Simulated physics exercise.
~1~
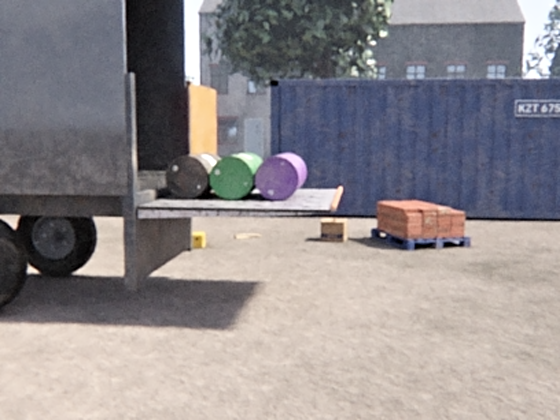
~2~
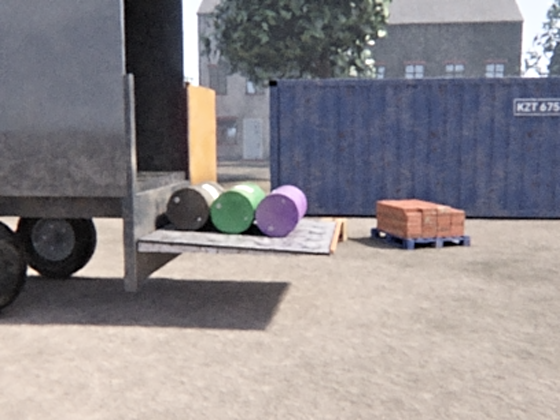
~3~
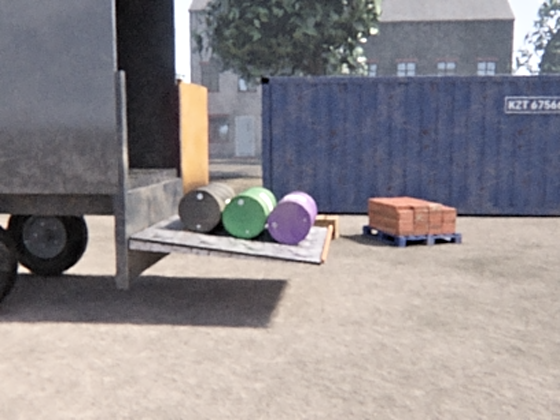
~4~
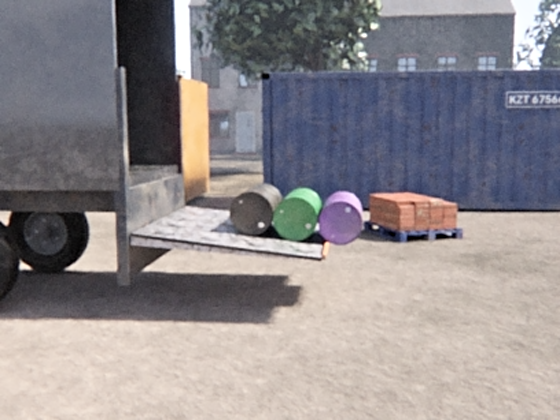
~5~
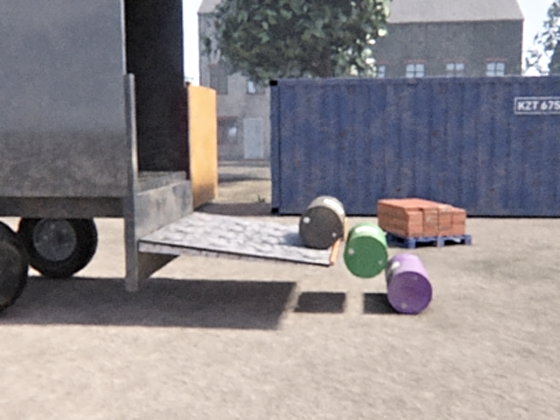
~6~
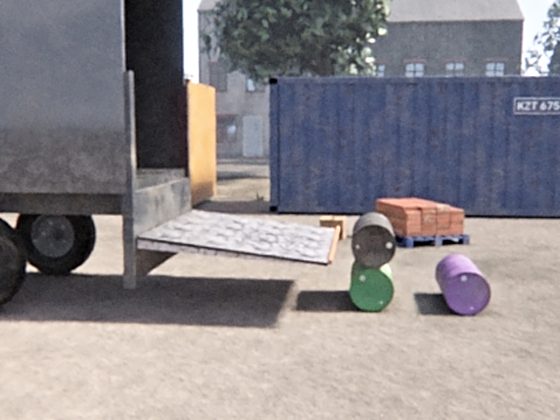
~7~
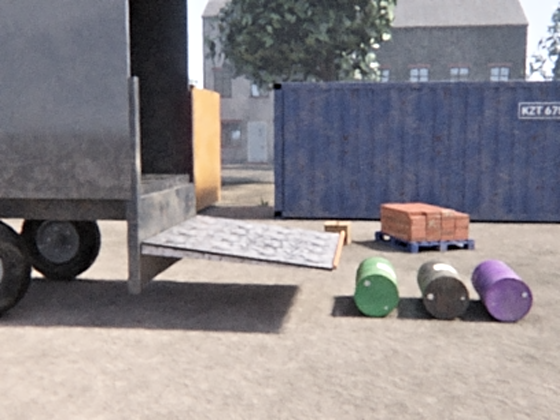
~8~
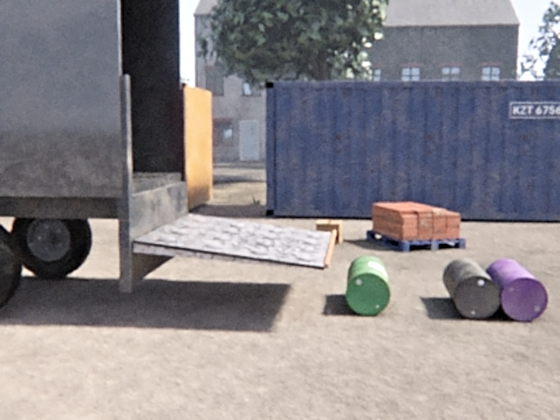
A truck's tail lift lowers and tips, and three drums roll off onto the ground.
